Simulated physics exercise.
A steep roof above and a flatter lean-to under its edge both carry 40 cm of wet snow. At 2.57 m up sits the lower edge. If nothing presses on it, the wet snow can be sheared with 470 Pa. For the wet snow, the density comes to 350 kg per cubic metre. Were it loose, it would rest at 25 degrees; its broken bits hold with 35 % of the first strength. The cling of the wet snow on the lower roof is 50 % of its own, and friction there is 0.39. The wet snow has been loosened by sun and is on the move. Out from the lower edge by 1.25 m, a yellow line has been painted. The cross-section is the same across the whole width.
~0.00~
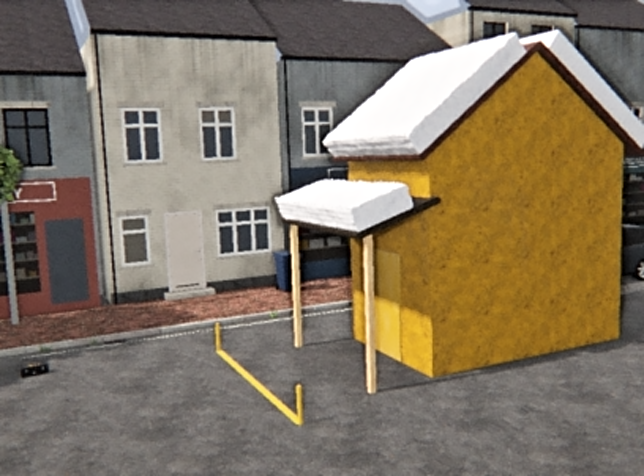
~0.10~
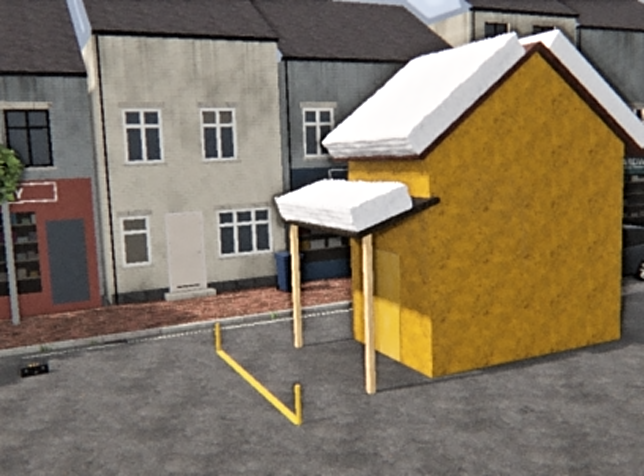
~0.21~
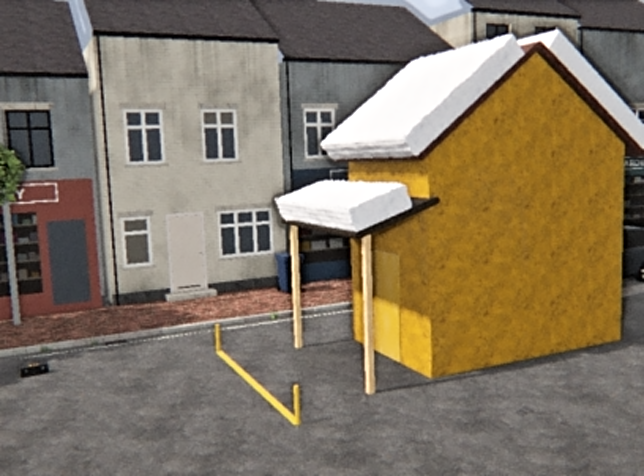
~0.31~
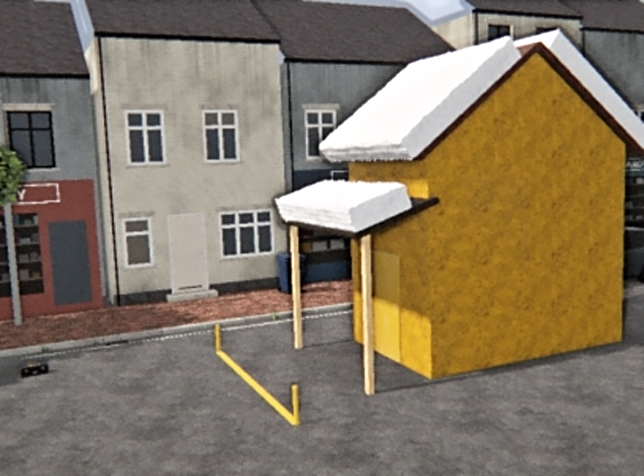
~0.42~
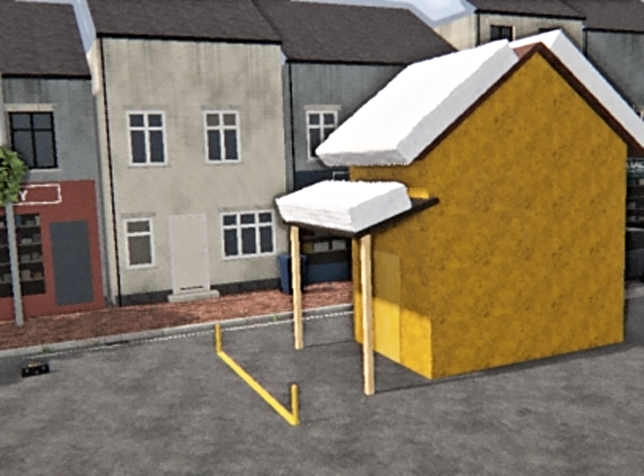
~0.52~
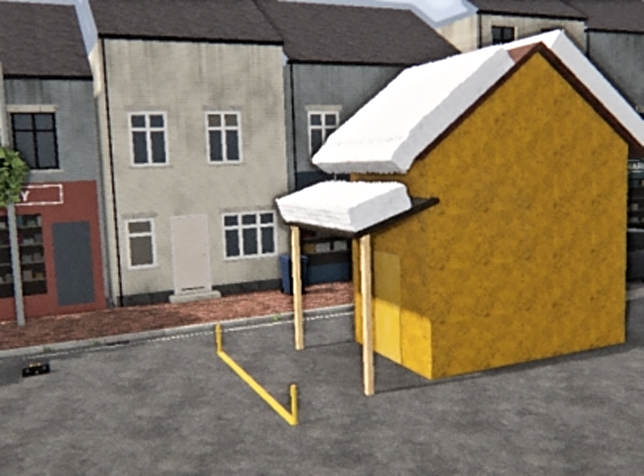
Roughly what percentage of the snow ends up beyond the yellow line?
Around 59 %.
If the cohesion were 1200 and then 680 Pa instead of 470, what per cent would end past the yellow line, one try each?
45 in a hundred, followed by 55 in a hundred.
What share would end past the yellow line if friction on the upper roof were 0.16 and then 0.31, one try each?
First try 65 per cent, second try 60 per cent.
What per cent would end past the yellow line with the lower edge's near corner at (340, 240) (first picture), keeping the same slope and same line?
Estimate: Approx. 60 %.
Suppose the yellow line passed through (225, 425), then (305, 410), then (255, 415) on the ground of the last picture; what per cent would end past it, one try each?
Roughly 40 %, then 65 %, then 50 %.
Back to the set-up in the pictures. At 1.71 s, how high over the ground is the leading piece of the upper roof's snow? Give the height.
0.8 m, roughly.
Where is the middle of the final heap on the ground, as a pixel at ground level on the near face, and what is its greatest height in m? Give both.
Around (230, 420); it stands about 0.4 m.
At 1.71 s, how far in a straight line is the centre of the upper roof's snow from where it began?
I'd reckon close to 3.2 m.
After 1.07 s, none is below the lower edge and 0 % is past the line.
After 1.71 s, 36 % is below the lower edge and 3 % is past the line.
After 2.36 s, 81 % is below the lower edge and 53 % is past the line.
After 3.00 s, 83 % is below the lower edge and 59 % is past the line.
After 3.50 s, 83 % is below the lower edge and 59 % is past the line.
